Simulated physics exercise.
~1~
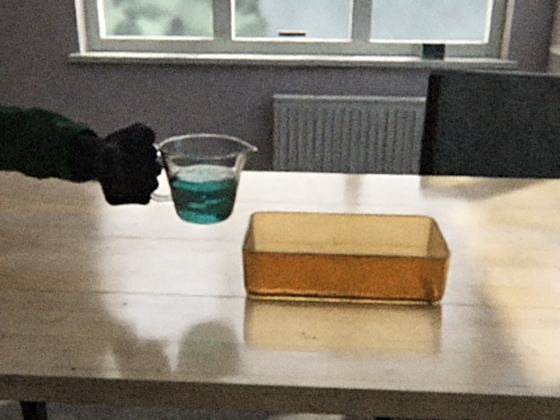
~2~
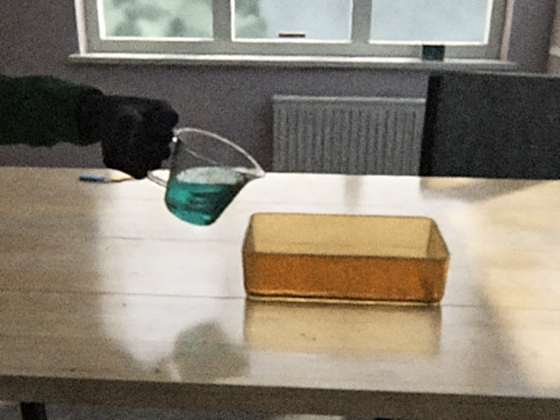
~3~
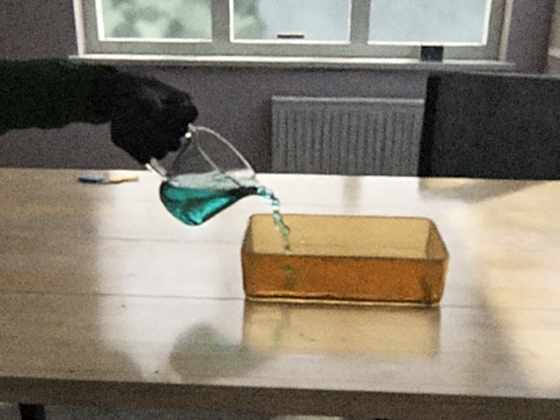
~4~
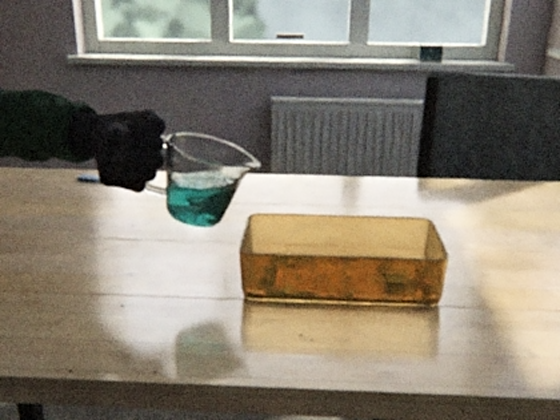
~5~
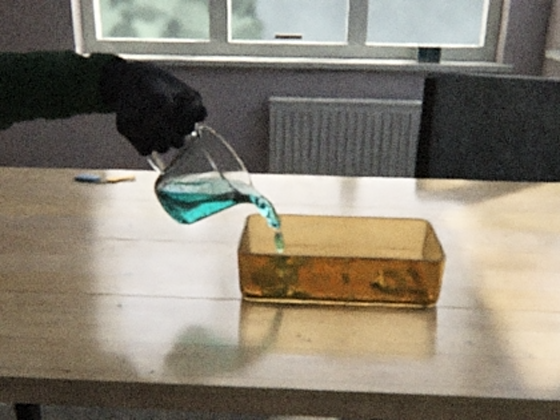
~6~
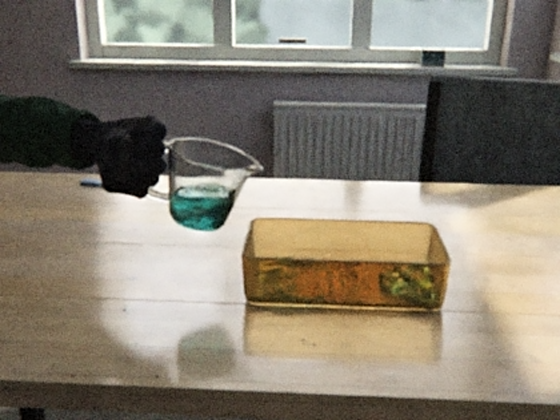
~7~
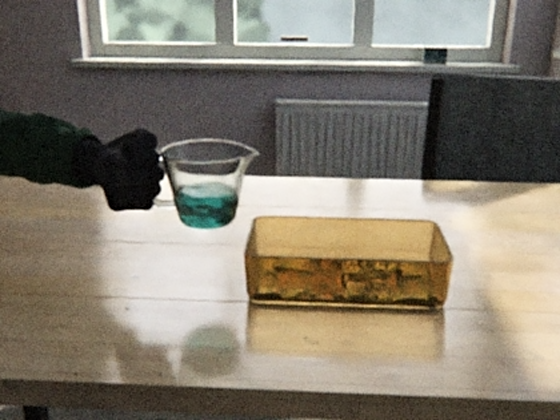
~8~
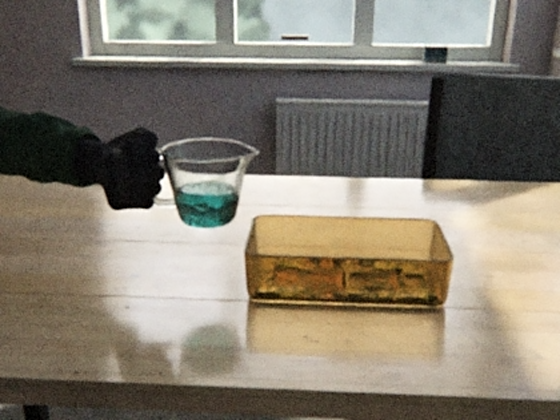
A gloved hand tipped a clear jug of blue-green water and poured some into an amber dish on a table, eased it back, then tipped it further and poured again before levelling it, leaving shallow liquid in the dish and some still in the jug.
